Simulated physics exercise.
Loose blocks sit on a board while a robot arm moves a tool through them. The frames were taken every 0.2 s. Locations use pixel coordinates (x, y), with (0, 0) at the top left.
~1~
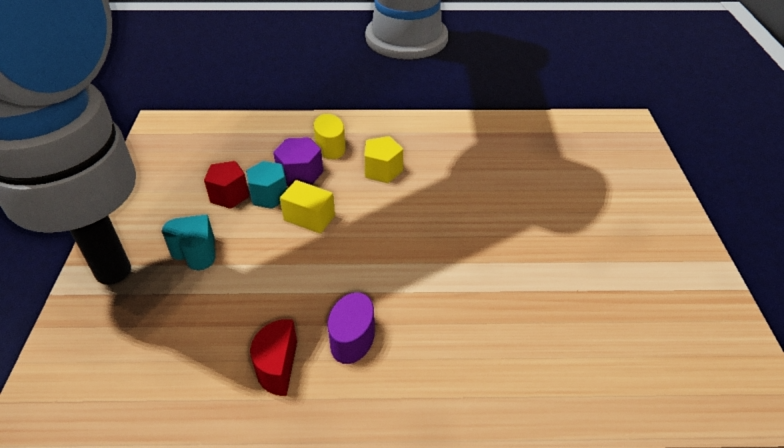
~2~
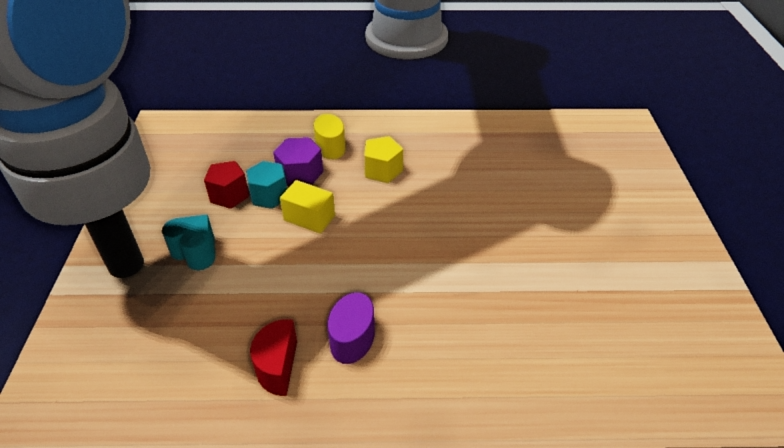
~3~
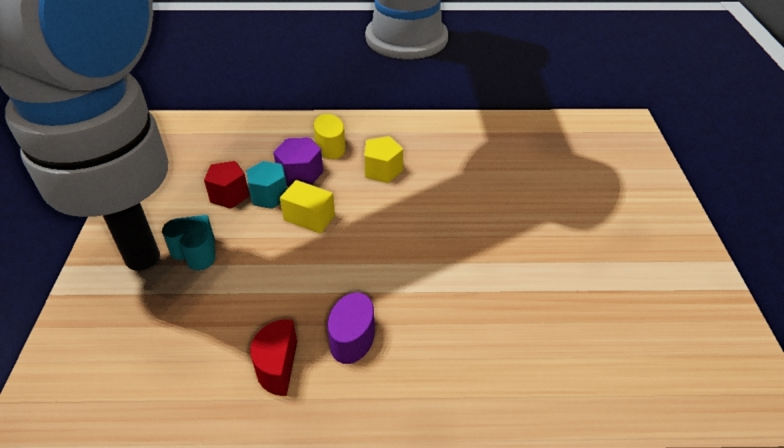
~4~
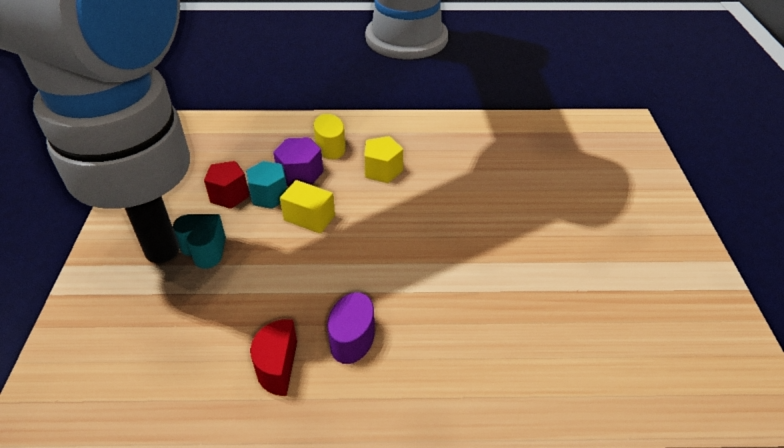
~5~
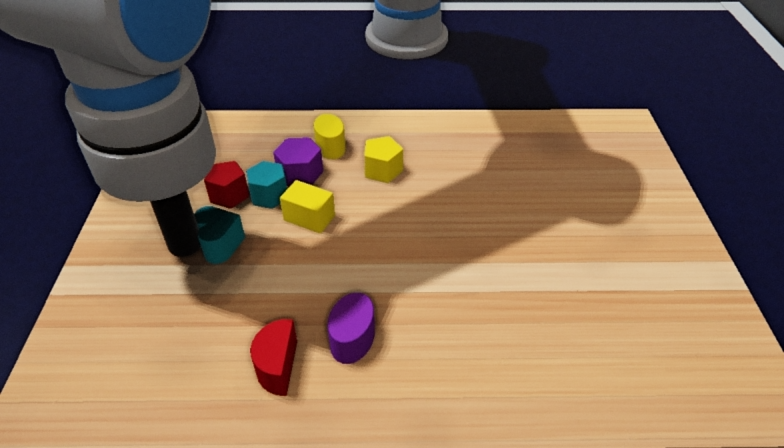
To begin with, a robot arm holds a dark tool at the left of a wooden board scattered with colourful blocks. The tool moves right and slightly away toward the turquoise heart, then pushes it a short way to the right, while the other blocks stay still.
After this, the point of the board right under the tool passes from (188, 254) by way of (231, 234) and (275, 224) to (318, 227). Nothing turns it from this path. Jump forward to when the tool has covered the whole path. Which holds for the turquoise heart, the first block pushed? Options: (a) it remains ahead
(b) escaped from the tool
(a)
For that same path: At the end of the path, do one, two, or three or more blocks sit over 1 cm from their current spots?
That makes 2 blocks.
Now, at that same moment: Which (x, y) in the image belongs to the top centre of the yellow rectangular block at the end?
By then it is at (357, 177).
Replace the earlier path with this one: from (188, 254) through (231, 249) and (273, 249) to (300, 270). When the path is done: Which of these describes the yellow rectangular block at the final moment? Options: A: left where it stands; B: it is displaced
My pick is B.
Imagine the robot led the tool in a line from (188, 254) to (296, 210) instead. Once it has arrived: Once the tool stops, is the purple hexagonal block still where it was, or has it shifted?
It stays put.
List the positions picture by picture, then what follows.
In the first picture, tool's lower end at (114, 272); turquoise heart at (188, 229); turquoise hexagonal block at (265, 172); yellow rectangular block at (307, 195).
In the second picture, tool at (127, 266); blocks still.
In the third picture, tool at (143, 258); blocks still.
In the fourth picture, tool at (162, 251); turquoise heart at (197, 227).
In the fifth picture, tool at (185, 245); turquoise heart at (214, 221); turquoise hexagonal block at (265, 172); yellow rectangular block at (307, 195).
What follows on the original path. One third of the way, tool at (230, 225); turquoise heart at (258, 204).
Two thirds of the way, tool at (274, 215); turquoise heart at (303, 199), turned 20° clockwise; yellow rectangular block at (331, 185), turned 15° clockwise.
At the end, tool at (317, 219); turquoise heart at (347, 200); turquoise hexagonal block still; yellow rectangular block at (357, 177).
